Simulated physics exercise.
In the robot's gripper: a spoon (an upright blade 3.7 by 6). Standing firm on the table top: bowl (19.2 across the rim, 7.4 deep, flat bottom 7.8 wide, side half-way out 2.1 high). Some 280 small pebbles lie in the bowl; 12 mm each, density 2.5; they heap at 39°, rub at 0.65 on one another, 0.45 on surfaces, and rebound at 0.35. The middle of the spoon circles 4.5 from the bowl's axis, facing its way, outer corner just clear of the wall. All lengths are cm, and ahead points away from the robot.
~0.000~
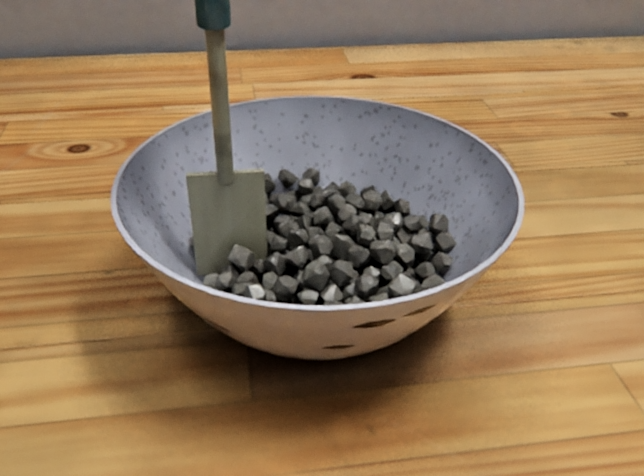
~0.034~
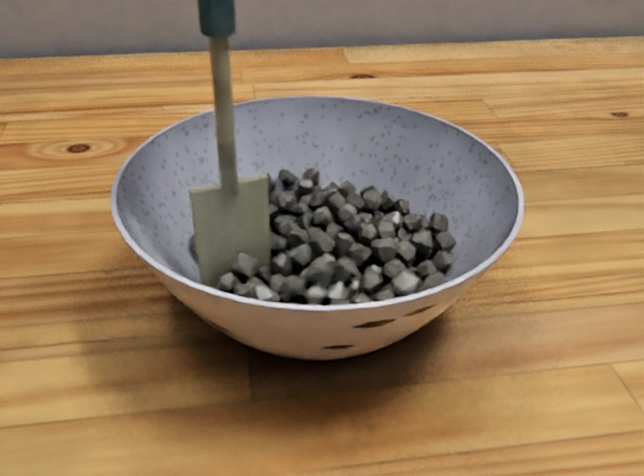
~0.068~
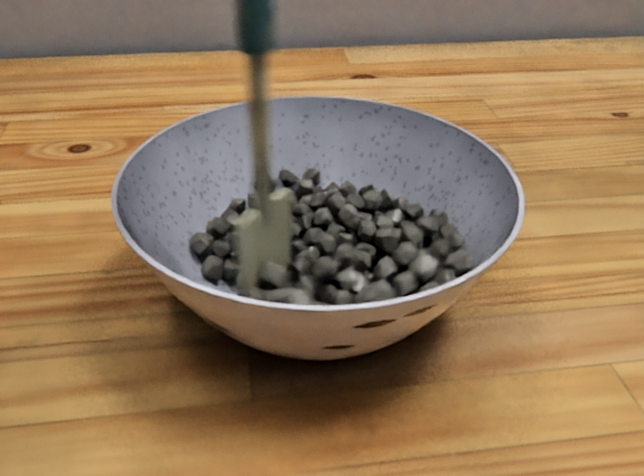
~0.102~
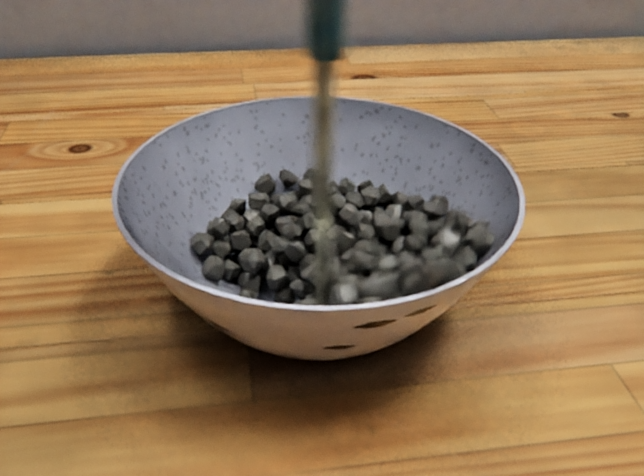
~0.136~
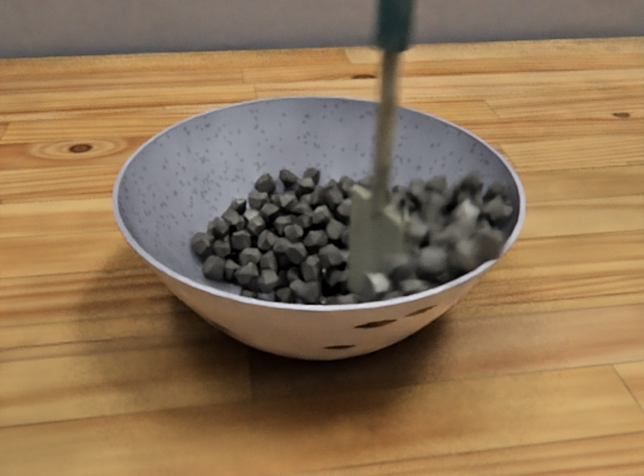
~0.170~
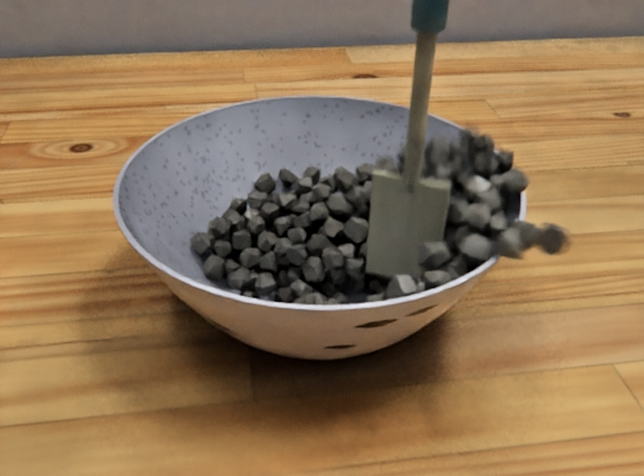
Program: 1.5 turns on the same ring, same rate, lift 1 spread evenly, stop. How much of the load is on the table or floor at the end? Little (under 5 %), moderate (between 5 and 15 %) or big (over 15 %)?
On the table or floor the share is big, over 15 %.
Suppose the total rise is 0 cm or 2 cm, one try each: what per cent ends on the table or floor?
About 25 and 25 per cent.
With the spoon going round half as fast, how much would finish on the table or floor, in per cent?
Then about 0 per cent.
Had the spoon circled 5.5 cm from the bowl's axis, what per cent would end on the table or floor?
Then about 10 per cent.
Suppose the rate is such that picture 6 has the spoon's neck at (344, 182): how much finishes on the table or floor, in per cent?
About 10 per cent.
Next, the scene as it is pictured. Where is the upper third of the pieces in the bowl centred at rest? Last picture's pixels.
Around (366, 220).
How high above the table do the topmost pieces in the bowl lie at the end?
Roughly 7.0 cm.
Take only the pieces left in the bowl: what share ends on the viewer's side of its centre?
Some 45 per cent.
After 0.32 s, 299° round, highest piece 12 above the table; 238 in the bowl, 5 on the table or floor, 32 in flight or on the tool.
After 0.46 s, 86° round, highest piece 11 above the table; 215 in the bowl, 46 on the table or floor, 14 in flight or on the tool.
After 0.74 s, 180° round, highest piece 7 above the table; 203 in the bowl, 72 on the table or floor.
After 1.44 s, 180° round, highest piece 7 above the table; 203 in the bowl, 72 on the table or floor.
In the end, 203 in the bowl, 72 on the table or floor. That is 26 % on the table or floor.
